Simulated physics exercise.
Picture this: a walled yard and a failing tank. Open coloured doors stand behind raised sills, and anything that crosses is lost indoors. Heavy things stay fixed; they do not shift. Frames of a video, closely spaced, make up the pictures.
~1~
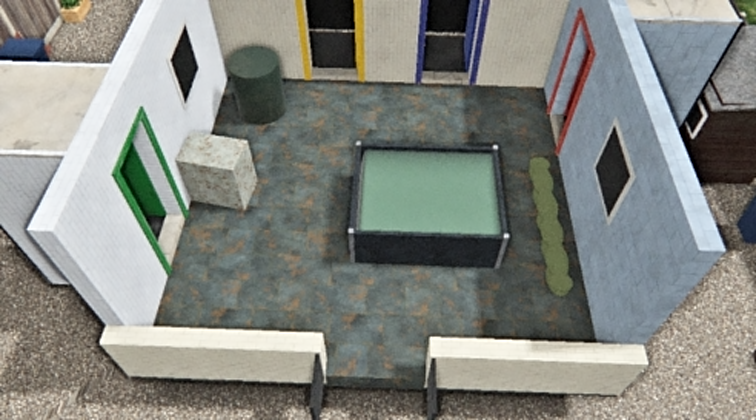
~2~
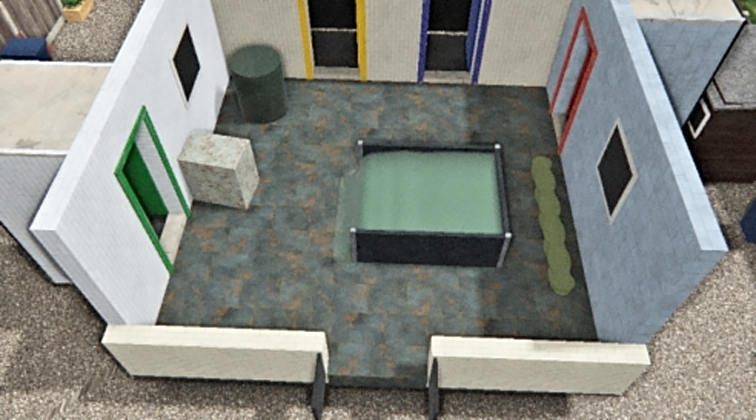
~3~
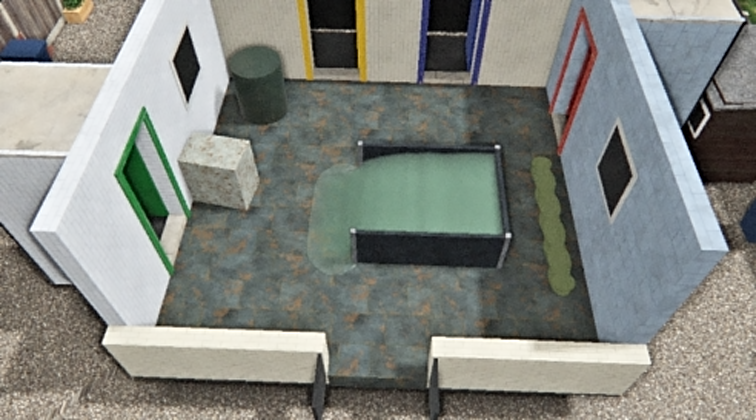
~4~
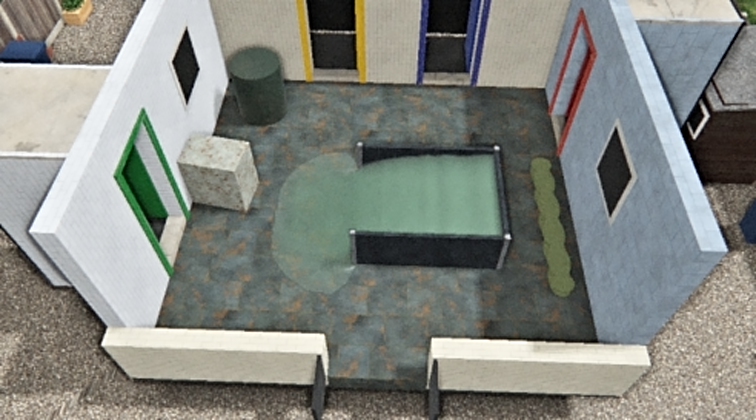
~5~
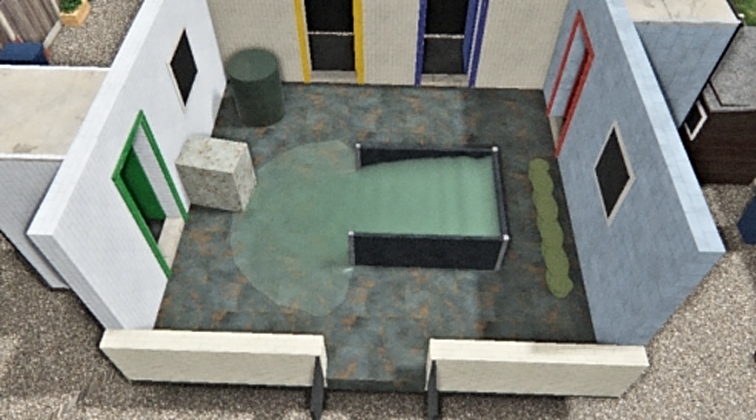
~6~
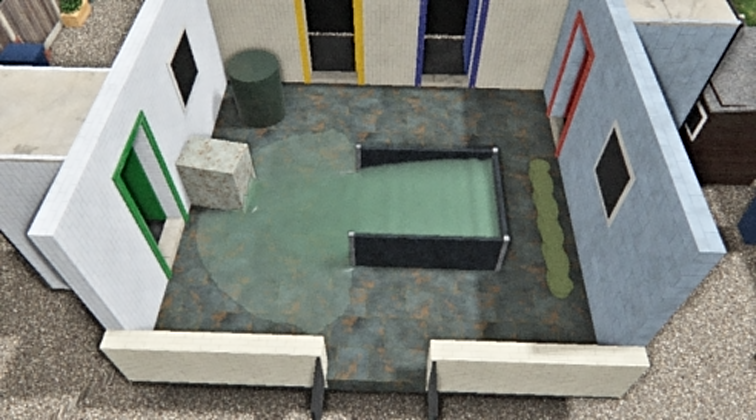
Pale green water pouring from the open left side of a dark tank, spreading across a walled yard's floor around a stone block.
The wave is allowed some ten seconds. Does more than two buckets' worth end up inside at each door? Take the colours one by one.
In the end the yellow door is going to allow two buckets or less. The green door is going to allow over two buckets. The red door is going to allow over two buckets. The blue door is going to allow two buckets or less.
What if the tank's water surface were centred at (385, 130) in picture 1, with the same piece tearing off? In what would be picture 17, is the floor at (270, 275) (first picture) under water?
Soaked there.
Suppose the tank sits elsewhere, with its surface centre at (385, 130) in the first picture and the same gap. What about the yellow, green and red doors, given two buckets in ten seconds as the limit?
Result - yellow door: Past the limit, green door: Short of the limit, red door: Past the limit.
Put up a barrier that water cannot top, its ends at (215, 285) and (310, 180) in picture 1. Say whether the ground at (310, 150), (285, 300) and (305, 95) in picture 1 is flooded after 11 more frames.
Results in sequence: Swamped / swamped / swamped.
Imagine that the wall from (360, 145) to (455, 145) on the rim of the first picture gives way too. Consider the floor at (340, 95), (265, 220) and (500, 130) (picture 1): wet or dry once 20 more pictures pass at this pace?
Result, in sequence: Sodden, spared by the spill, sodden.
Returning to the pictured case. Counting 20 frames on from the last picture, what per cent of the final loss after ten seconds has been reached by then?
Around 40 percent.
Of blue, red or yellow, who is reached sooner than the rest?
My answer is the yellow-painted one.
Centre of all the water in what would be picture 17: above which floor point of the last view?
Centre of mass: Roughly (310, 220).
A moment on, water covers 35 % of the floor; the yellow door not reached, the green door over two buckets in, the red door not reached, the blue door not reached.
Next, water covers 40 % of the floor; the yellow door not reached, the green door far over two buckets in, the red door not reached, the blue door not reached.
Then, water covers 50 % of the floor; the yellow door wet at the sill, nothing in, the green door far over two buckets in, the red door not reached, the blue door not reached.
Later, water covers 90 % of the floor; the yellow door under two buckets in, the green door far over two buckets in, the red door under two buckets in, the blue door wet at the sill, nothing in.
In the end, water covers 95 % of the floor; the yellow door under two buckets in, the green door far over two buckets in, the red door far over two buckets in, the blue door wet at the sill, nothing in.
